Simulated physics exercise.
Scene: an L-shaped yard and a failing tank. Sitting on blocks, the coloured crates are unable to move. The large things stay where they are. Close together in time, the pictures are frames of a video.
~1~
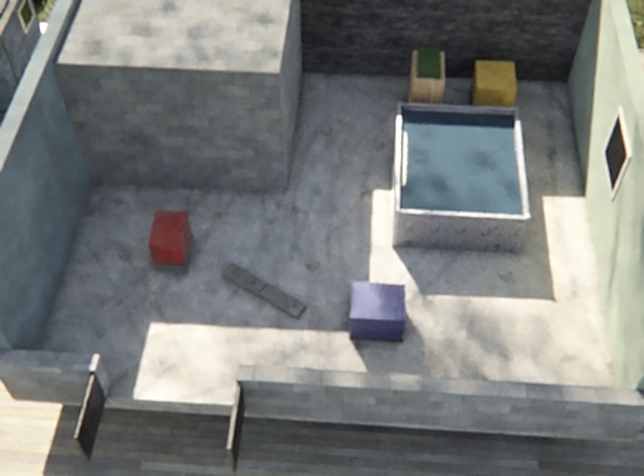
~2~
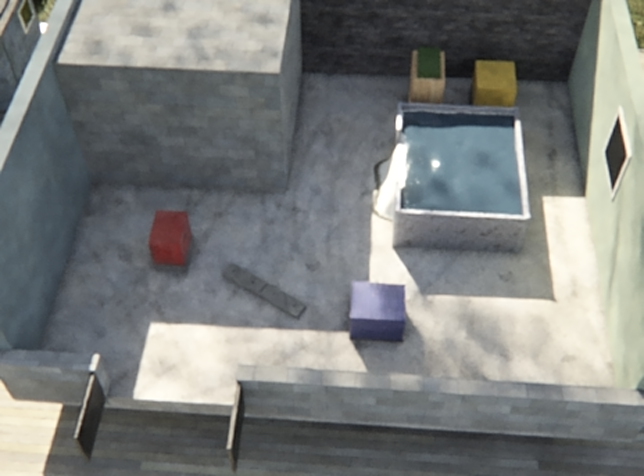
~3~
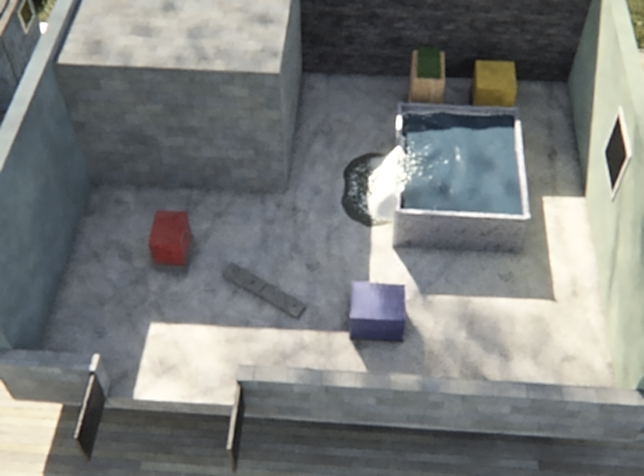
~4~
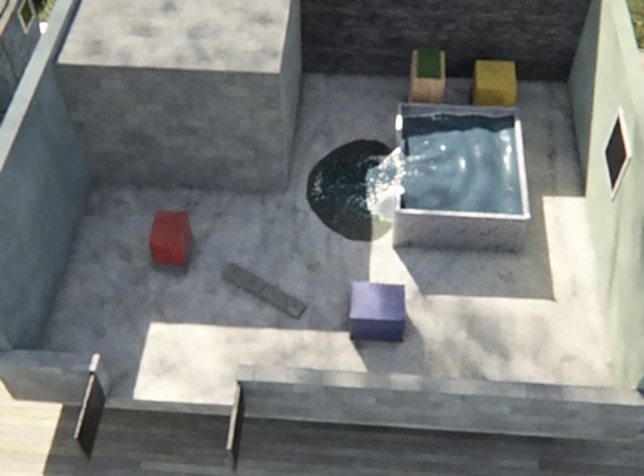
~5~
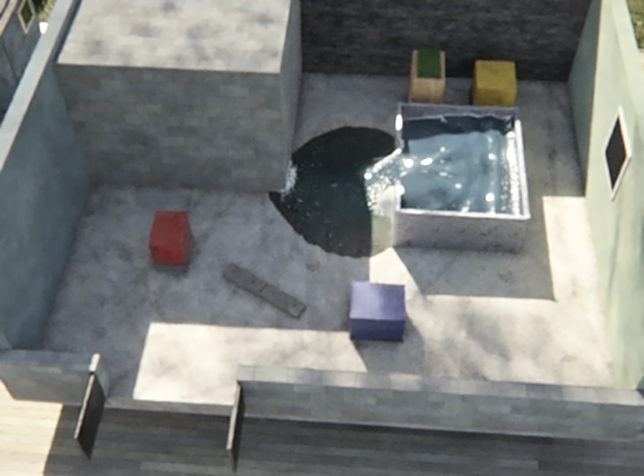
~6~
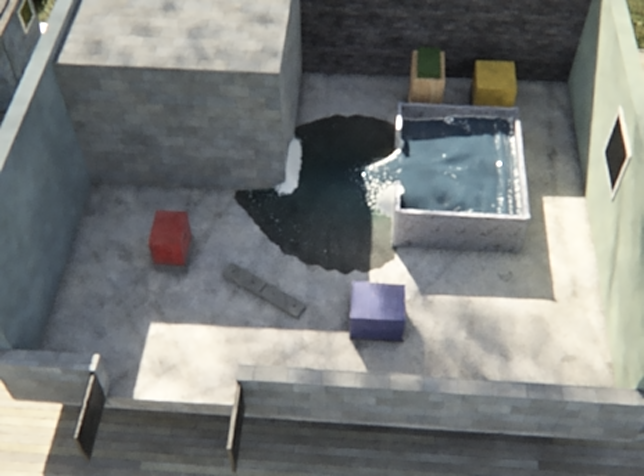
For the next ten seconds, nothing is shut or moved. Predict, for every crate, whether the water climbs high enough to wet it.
As I see it, the yellow crate never gets touched by the water, the blue crate gets touched by the water, the red crate gets touched by the water.
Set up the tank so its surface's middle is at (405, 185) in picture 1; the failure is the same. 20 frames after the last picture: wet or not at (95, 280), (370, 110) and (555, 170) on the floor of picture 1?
As listed: Awash, flooded, not flooded.
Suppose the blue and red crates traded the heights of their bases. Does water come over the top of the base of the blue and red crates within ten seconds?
First the blue, which stays clear; then the red, which goes under.
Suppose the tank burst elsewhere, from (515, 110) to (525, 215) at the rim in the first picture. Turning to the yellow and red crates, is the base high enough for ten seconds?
Log: Yellow is doused; red stays clear.
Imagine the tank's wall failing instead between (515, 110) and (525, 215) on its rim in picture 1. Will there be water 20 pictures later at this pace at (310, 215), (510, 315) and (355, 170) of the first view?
In turn: Not flooded, awash, free of water.
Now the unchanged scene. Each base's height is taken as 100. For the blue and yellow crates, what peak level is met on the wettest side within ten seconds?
Roughly 180 percent, then 50 percent.
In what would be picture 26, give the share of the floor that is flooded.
My estimate is close to 55 per cent.
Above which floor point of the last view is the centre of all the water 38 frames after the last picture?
I reckon somewhere around (342, 197).
A moment on, water covers 25 % of the floor; the yellow crate not reached, the blue crate water round its plinth, the red crate water round its plinth.
Next, water covers 40 % of the floor; the yellow crate not reached, the blue crate water round its plinth, the red crate water round its plinth.
Then, water covers 55 % of the floor; the yellow crate water round its plinth, the blue crate water round its plinth, the red crate water round its plinth.
Later, water covers 80 % of the floor; the yellow crate water round its plinth, the blue crate water round its plinth, the red crate water round its plinth.
In the end, water covers 100 % of the floor; the yellow crate stayed above the water, the blue crate was topped, the red crate was topped.
